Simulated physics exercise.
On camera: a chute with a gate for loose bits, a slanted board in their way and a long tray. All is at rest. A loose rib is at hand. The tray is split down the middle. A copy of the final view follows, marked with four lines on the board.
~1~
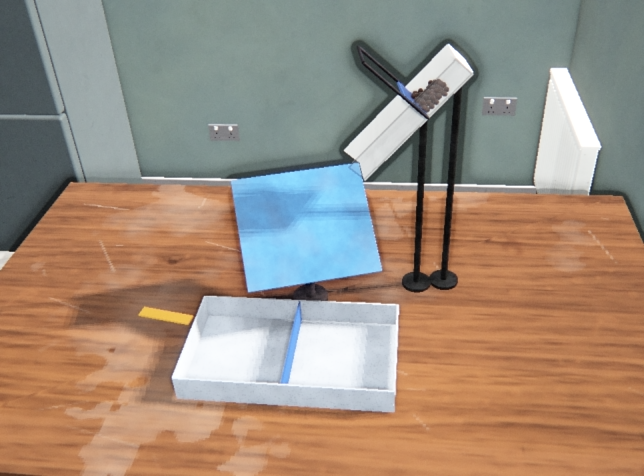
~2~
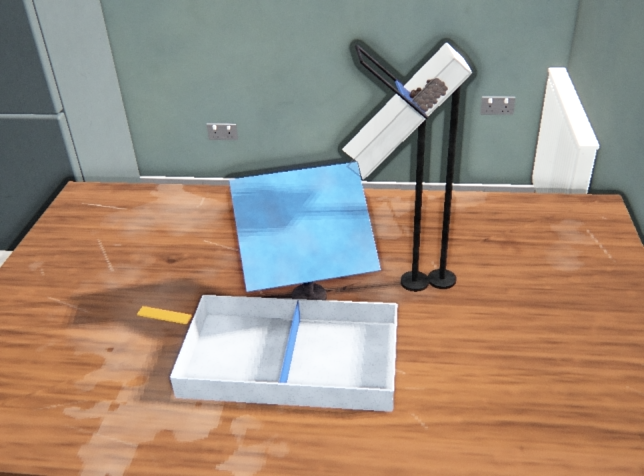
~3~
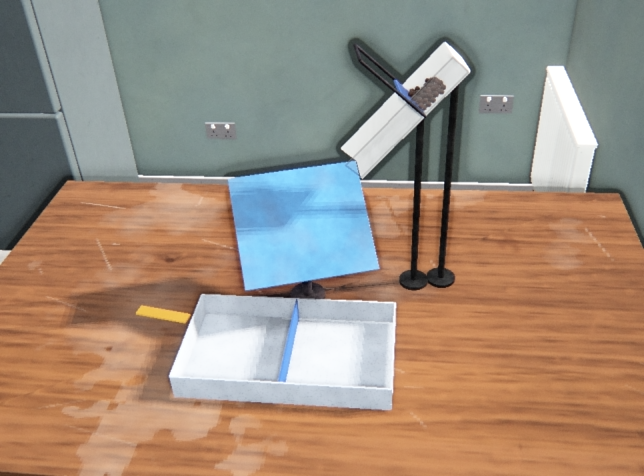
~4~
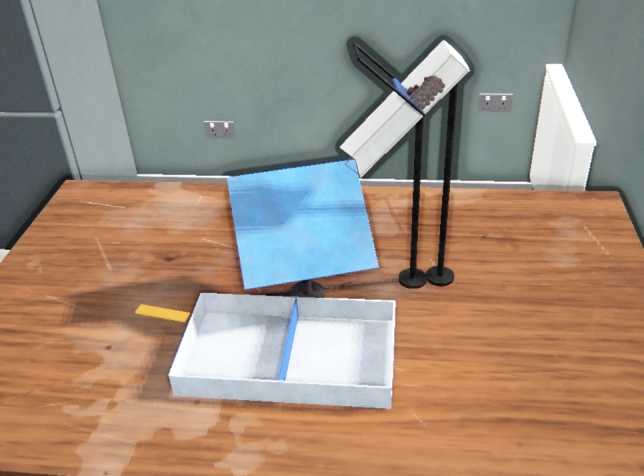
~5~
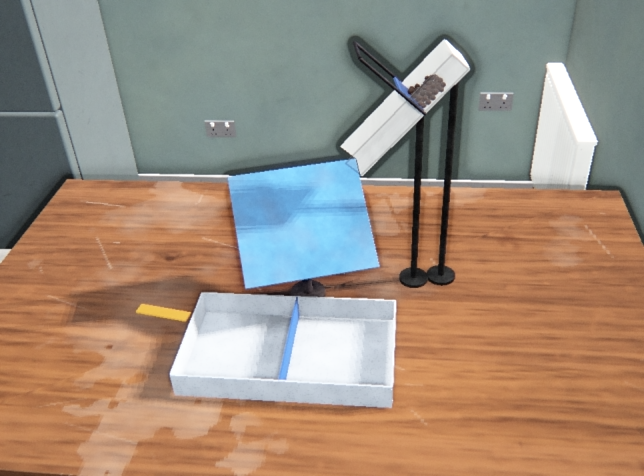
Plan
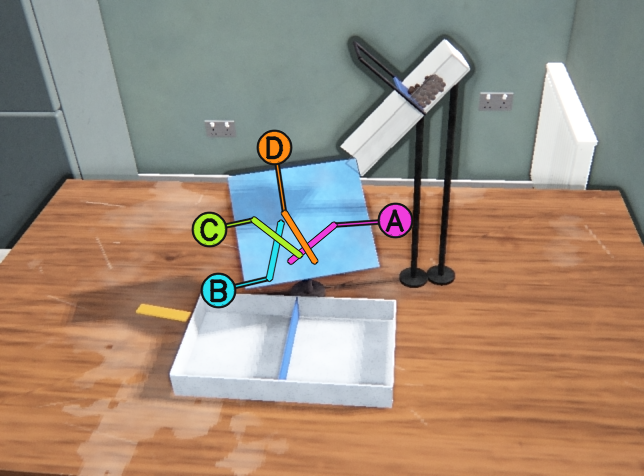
Wooden table holding a divided white tray, a tilted blue board and a raised chute of brown bits, all staying still.
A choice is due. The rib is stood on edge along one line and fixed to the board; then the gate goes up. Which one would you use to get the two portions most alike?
Best: B.
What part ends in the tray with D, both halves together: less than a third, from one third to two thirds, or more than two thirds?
It is more than two thirds.
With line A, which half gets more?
The left half.
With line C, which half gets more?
The right half.
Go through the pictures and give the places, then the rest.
In the first picture, load behind the gate at (426, 98), chocolate balls; lip of the chute at (362, 171), sloping fairly steeply.
In the second picture, middle of the board at (304, 224), tilted fairly steeply; middle of its low edge at (315, 281); of its high edge at (294, 171).
In the third picture, front corners of the tray at (170, 377) and (391, 389); front end of its middle wall at (279, 383); gate still shut at (400, 89).
In the fourth picture, middle of the load at (422, 94); lip at (358, 168).
In the fifth picture, middle of the load at (423, 93); lip at (359, 167).
On the marked copy, line A from (334, 225) to (290, 261); line B from (281, 223) to (269, 278); line C from (253, 219) to (299, 255); line D from (284, 213) to (314, 261).
Choosing A, of what is caught, nearly all in the left half, a small part in the right.
Choosing B, of what is caught, about half in the left half, about half in the right.
Choosing C, of what is caught, a small part in the left half, most in the right.
Choosing D, of what is caught, a small part in the left half, nearly all in the right.
